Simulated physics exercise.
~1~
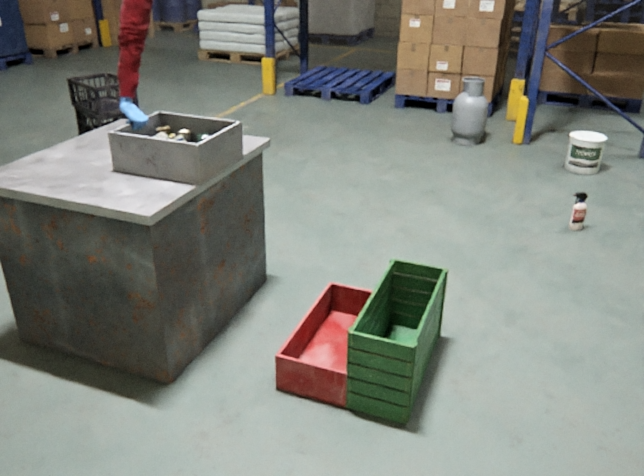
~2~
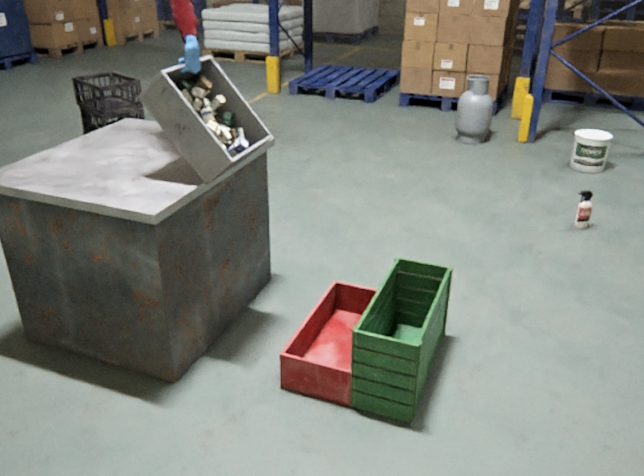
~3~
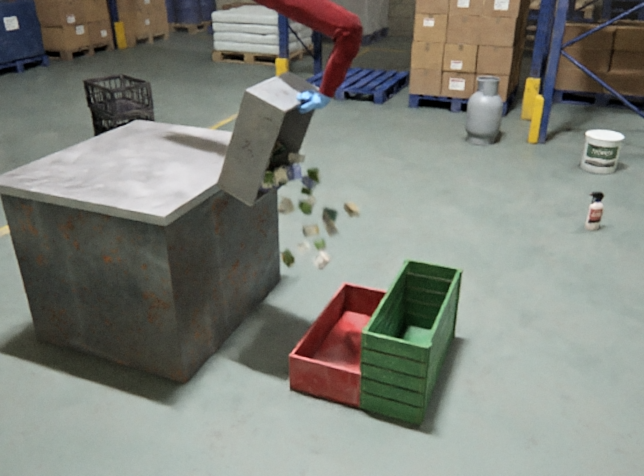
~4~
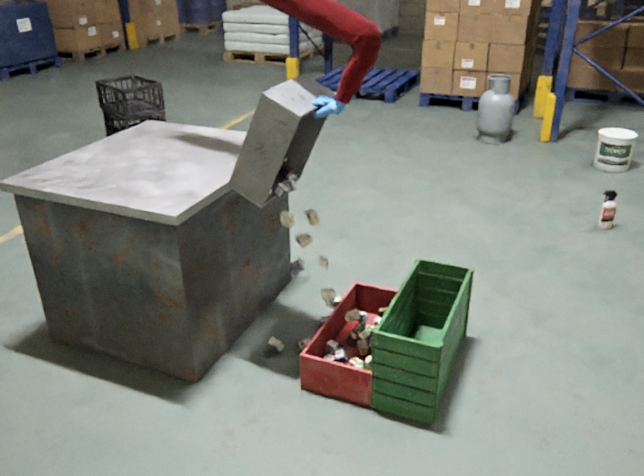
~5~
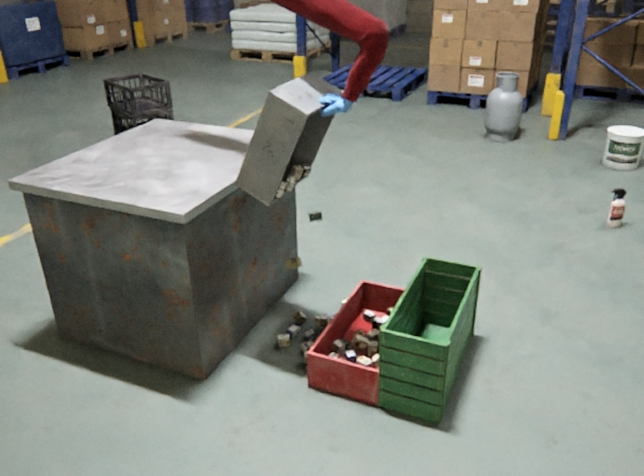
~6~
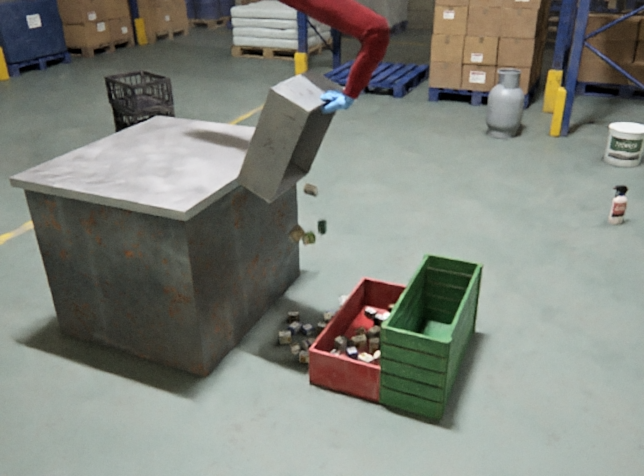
Grey box tipped by a gloved hand on a bench, spilling small blocks into a red box and onto the warehouse floor.
